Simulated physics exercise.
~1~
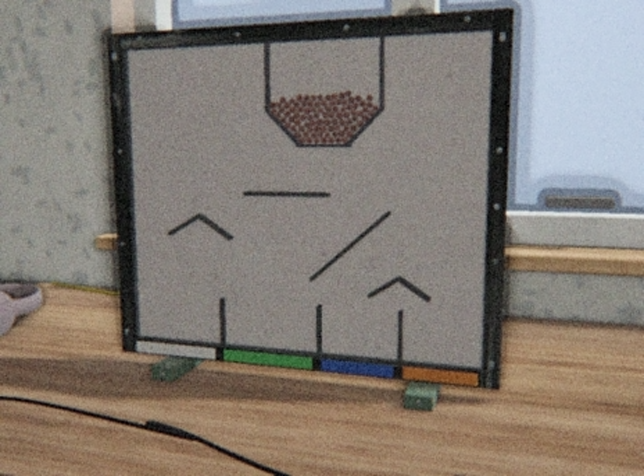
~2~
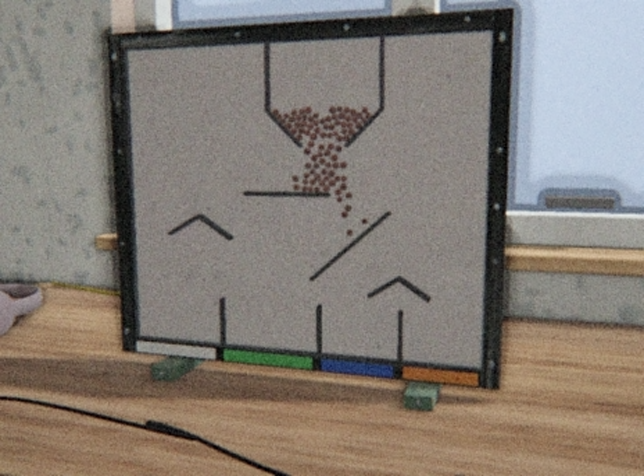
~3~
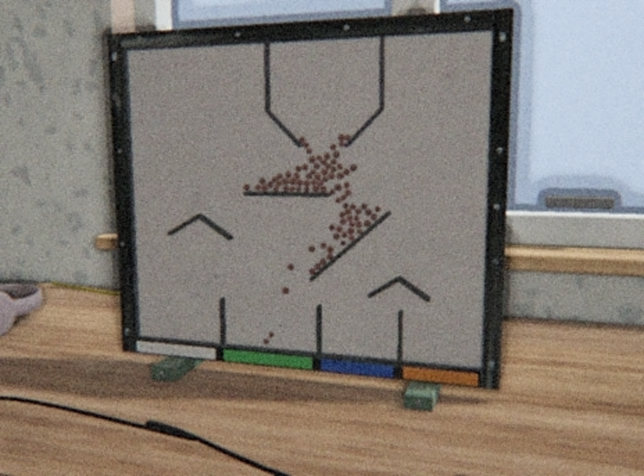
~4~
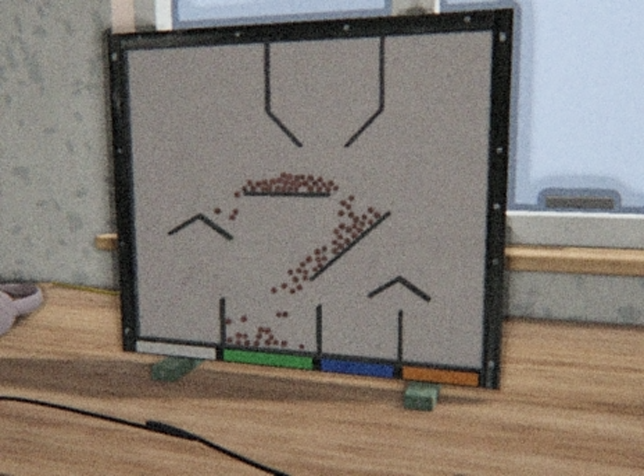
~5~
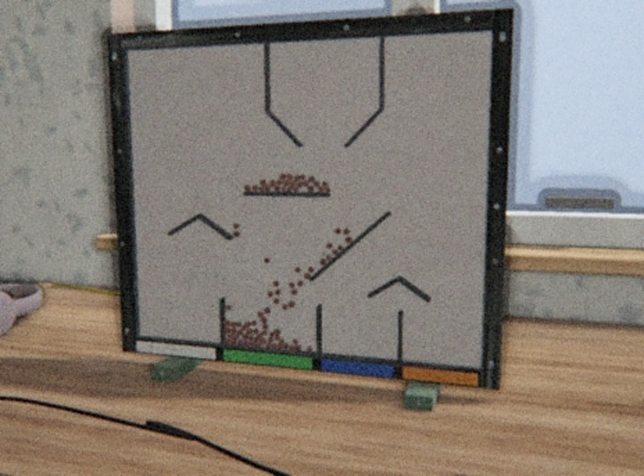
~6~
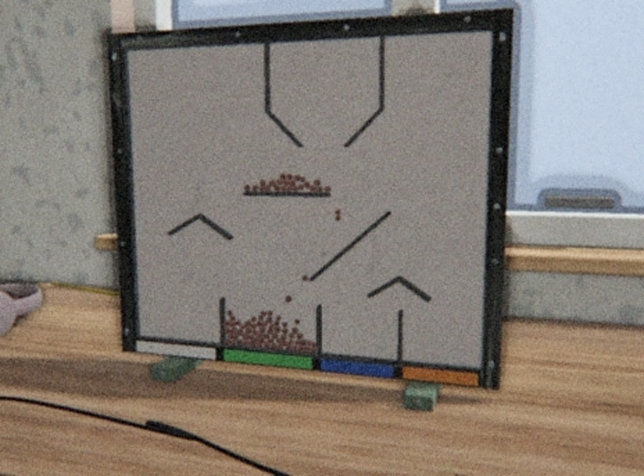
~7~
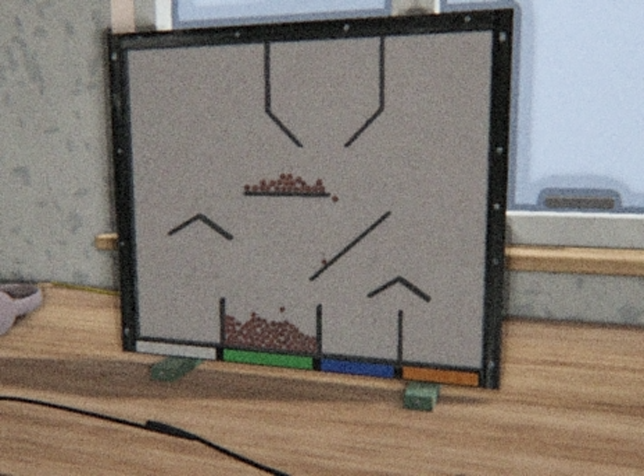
A thin upright case stood on a wooden surface as small reddish beads poured from its hopper onto a flat ledge and a slanted one below, then mostly tumbled into the green bin, while a small heap stayed on the flat ledge.
